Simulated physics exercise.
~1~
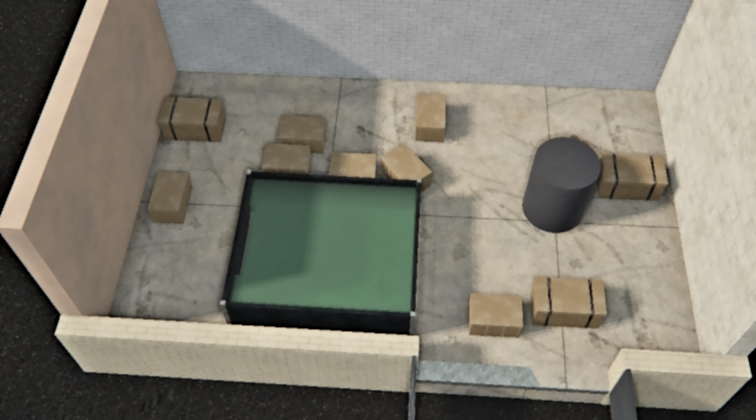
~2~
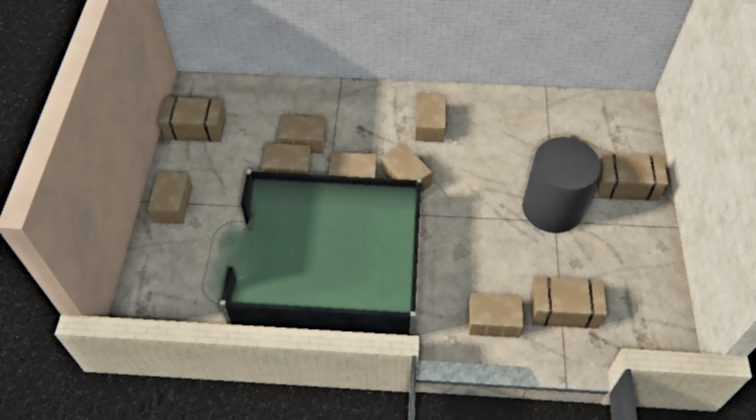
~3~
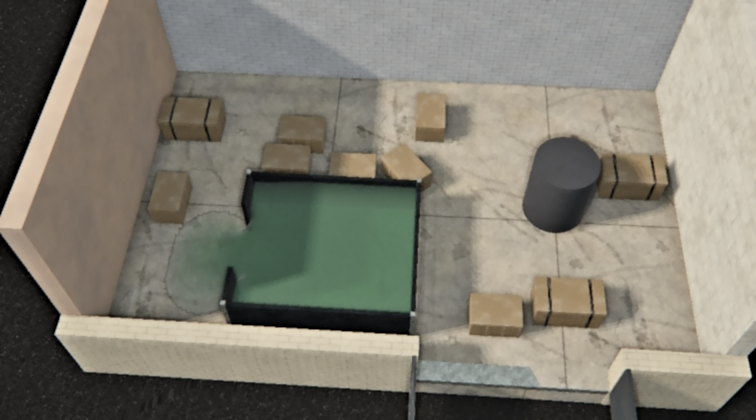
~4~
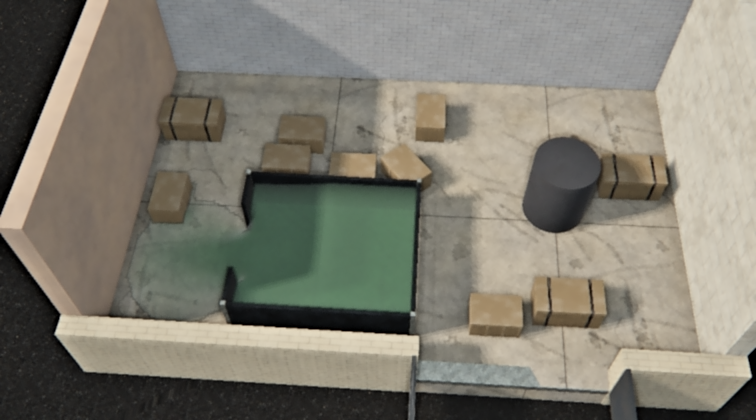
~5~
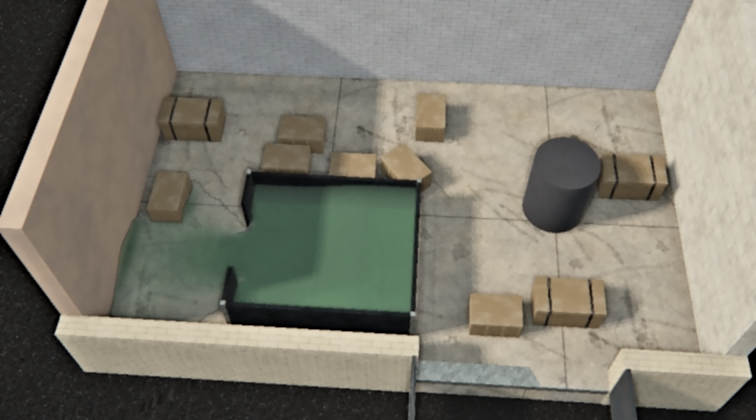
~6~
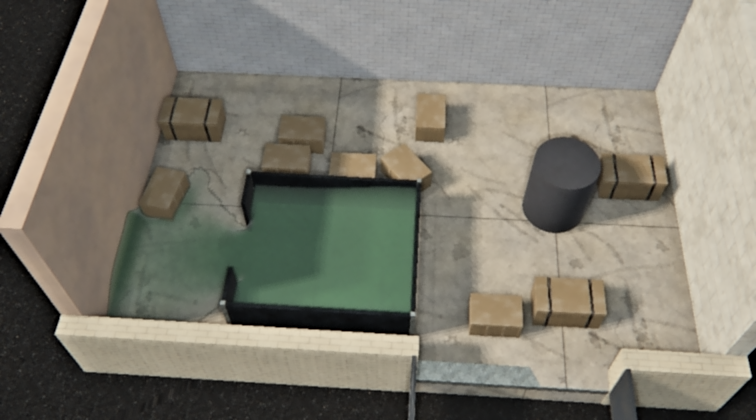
The footage shows a walled court with scattered brown boxes and a dark cylinder, where a tank of green water opens on its left side; water spreads across the floor to the left wall, and a nearby crate shifts slightly.
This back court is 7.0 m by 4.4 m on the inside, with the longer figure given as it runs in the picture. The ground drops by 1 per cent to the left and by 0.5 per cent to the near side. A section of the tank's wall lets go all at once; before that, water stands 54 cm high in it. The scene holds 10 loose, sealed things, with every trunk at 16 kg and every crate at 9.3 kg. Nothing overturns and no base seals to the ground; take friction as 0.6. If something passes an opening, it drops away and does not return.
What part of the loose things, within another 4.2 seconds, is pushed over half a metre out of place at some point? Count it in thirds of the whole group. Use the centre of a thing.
Below a third of the group.
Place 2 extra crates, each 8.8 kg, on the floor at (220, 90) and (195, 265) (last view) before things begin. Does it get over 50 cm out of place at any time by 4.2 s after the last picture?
Respectively: Tops it; tops it.
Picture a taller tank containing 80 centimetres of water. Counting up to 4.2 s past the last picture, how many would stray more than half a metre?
You'd get 3 in that case.
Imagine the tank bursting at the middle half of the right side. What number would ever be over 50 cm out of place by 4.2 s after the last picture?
Count: 3.
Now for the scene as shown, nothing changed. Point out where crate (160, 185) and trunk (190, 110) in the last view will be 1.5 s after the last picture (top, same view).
First one near (199, 95), second near (224, 76).
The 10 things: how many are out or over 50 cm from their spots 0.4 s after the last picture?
The count is 0.
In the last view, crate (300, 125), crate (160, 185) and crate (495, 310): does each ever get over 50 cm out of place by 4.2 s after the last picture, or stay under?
In that order: Short of it, past it, less.
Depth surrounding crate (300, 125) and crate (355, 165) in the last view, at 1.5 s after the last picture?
Close to 0 and 0 centimetres.
Then, 0.4 s after the last picture 0 of 10 are over 50 cm from their spots; 0 afloat.
Then, 1.5 s after the last picture 2 of 10 are over 50 cm from their spots; 1 afloat.
Then, 2.8 s after the last picture 2 of 10 are over 50 cm from their spots; 1 afloat.
Then, 4.2 s after the last picture 3 of 10 are over 50 cm from their spots, and 3 have been at some point; 1 afloat.
